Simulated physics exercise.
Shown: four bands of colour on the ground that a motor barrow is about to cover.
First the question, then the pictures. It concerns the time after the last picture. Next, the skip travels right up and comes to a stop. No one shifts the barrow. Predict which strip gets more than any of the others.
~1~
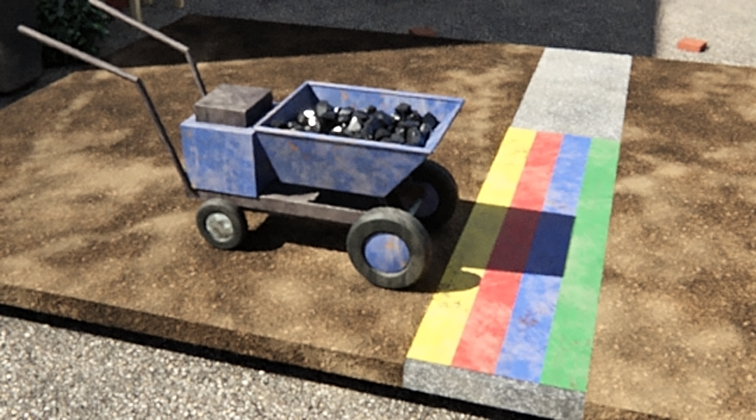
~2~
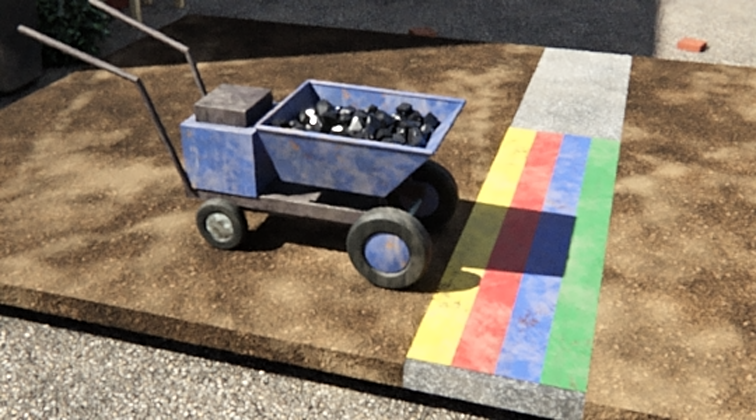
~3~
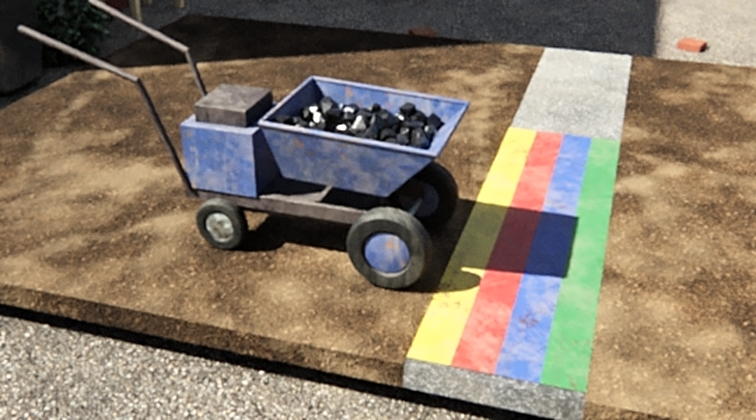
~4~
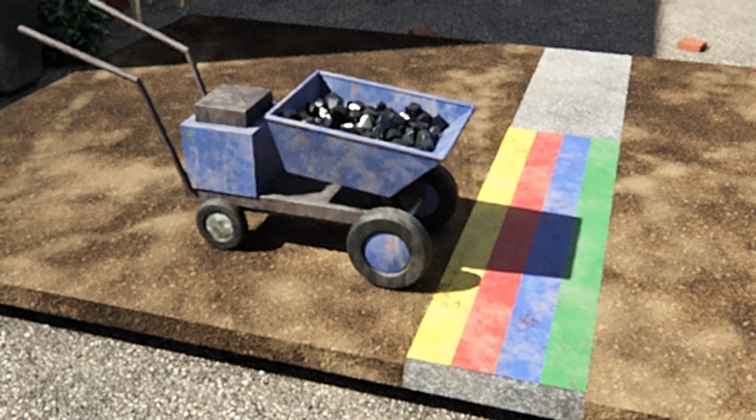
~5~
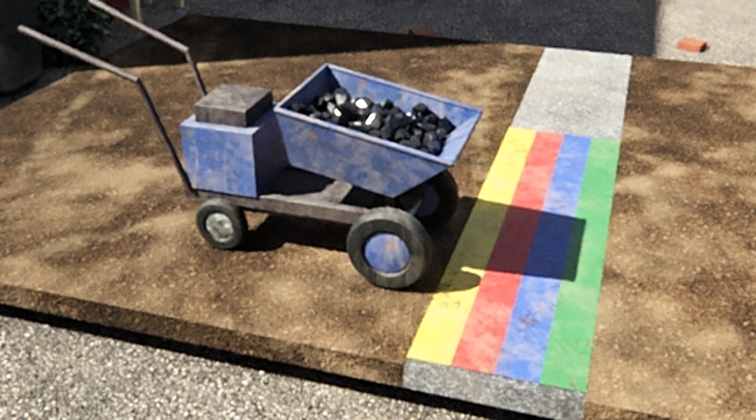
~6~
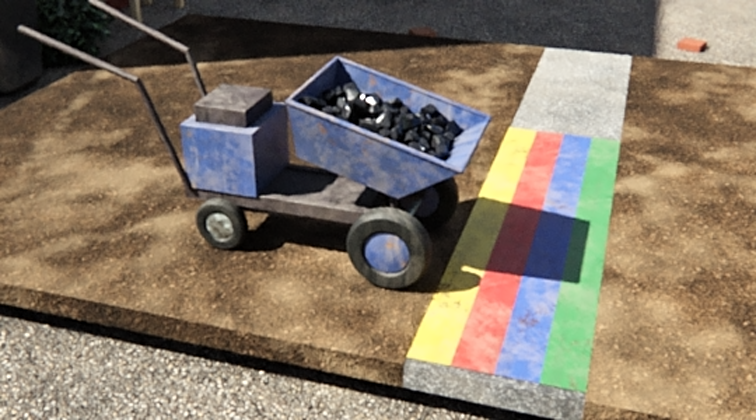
The blue strip gets the most.
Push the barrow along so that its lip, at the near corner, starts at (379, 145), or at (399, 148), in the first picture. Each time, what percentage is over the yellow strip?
20 % then 0 %.
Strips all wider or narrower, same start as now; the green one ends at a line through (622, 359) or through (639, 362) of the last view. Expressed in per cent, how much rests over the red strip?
Roughly 20 % and 30 %.
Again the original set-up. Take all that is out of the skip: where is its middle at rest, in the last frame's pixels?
Once nothing moves, the middle sits near (557, 274).
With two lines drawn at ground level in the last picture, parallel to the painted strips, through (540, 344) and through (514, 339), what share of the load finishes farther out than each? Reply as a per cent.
40 % and 70 %, in that order.
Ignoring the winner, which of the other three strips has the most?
Rank 2: That green strip.
Shortly afterwards, skip tipped steeply; the whole lot in the skip.
Next, skip tipped steeply; the bulk in the skip; a little over the blue strip; only a few over the green strip; only a few falling.
Some moments later, skip tipped right over; near a quarter in the skip; a little over the red strip; near a third over the blue strip; near a quarter over the green strip; a little off the paint.
In the end, skip tipped right over; a little in the skip; none at all over the yellow strip; a little over the red strip; near a third over the blue strip; near a quarter over the green strip; a little off the paint.
